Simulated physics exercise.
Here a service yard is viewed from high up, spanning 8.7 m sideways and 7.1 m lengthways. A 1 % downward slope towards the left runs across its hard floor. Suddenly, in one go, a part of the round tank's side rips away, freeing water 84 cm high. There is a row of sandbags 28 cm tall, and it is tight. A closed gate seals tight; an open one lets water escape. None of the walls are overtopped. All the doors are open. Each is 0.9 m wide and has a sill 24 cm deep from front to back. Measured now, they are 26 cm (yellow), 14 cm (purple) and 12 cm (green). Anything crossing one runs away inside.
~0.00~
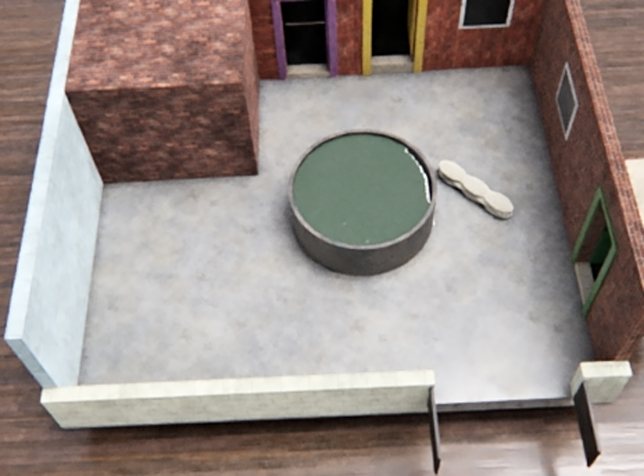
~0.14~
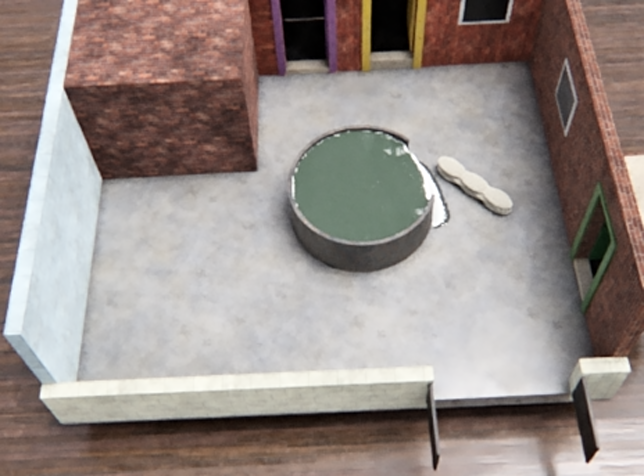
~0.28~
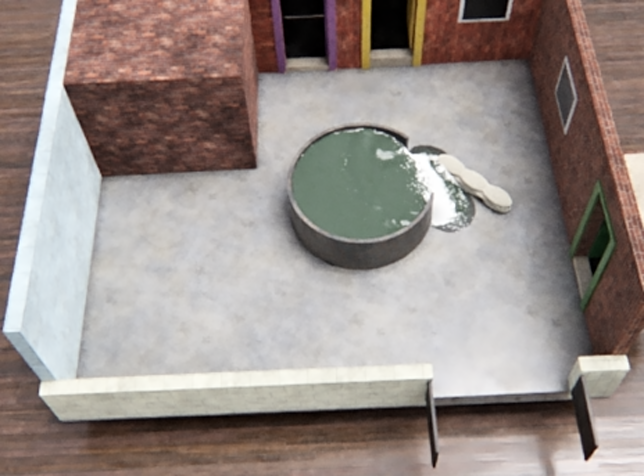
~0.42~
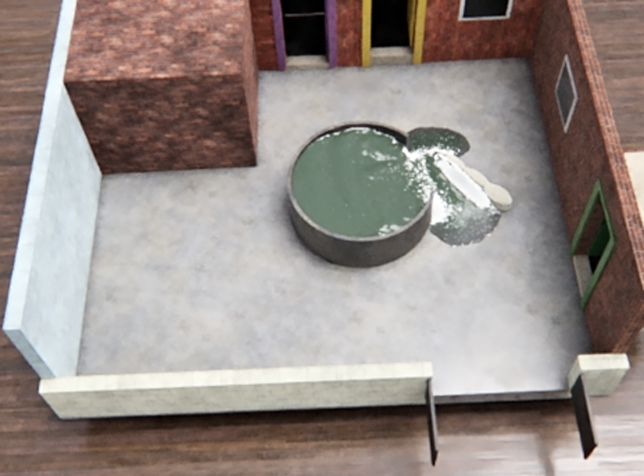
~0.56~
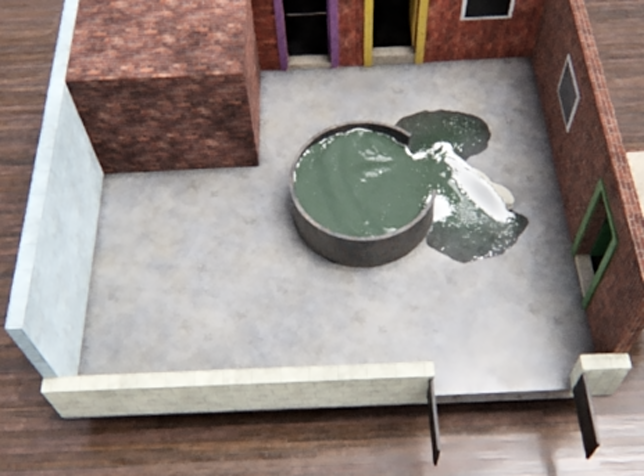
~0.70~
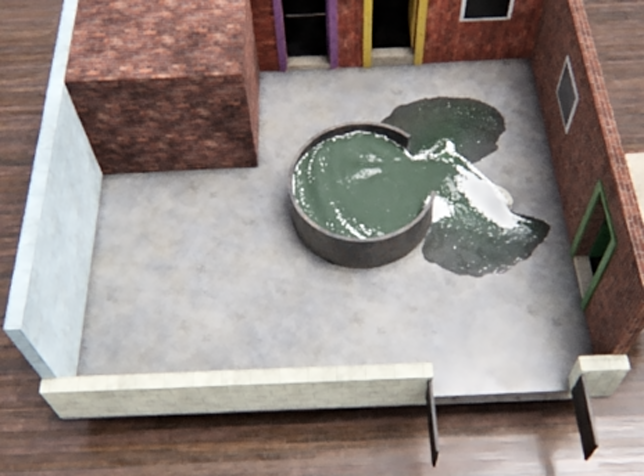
Dark green water bursts through the right side of a round grey tank in a walled yard with a pale grey floor, seen from high above by a still camera. A brick block stands at upper left, purple and yellow doorways at the back, and a green one at right. The water pours over the pale sandbags and spreads rightward in two widening, glinting lobes.
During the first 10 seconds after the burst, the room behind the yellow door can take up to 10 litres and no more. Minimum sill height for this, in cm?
At least 13.5 cm or so.
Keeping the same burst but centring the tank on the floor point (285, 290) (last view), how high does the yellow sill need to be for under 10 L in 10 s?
In this case, 13.5 cm or so.
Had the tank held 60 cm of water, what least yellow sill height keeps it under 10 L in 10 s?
10.0 cm.
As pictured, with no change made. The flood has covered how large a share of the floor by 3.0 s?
Near 40 per cent of the open floor.
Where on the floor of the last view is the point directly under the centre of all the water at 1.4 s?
The centre of all the water is around (401, 200).
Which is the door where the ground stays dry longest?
Answer: The purple door.
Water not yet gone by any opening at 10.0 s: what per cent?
Something like 68 per cent of it remains.
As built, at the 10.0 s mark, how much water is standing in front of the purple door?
Lab note: Depth approx. 9.5 cm.
After 1.4 s water covers 30 % of the floor, deepest (58 cm) near (439, 177); it has not reached the yellow door.
After 3.0 s water covers 40 % of the floor, deepest (37 cm) near (585, 375); 14 cm at the yellow door, 0 litres in over its 26 cm sill.
After 10.0 s water covers 85 % of the floor, deepest (14 cm) near (261, 94); 8 cm at the yellow door, 0 litres in over its 26 cm sill.
At the yellow door as built, the water arrived by 1.5 s and peaked near 17 cm at 2.0 s.
With a sill of 12.5 cm, 16 litres would have come in within the 10 s; with 14.5 cm, 6 litres. So under 10 litres takes about 13.5 cm.
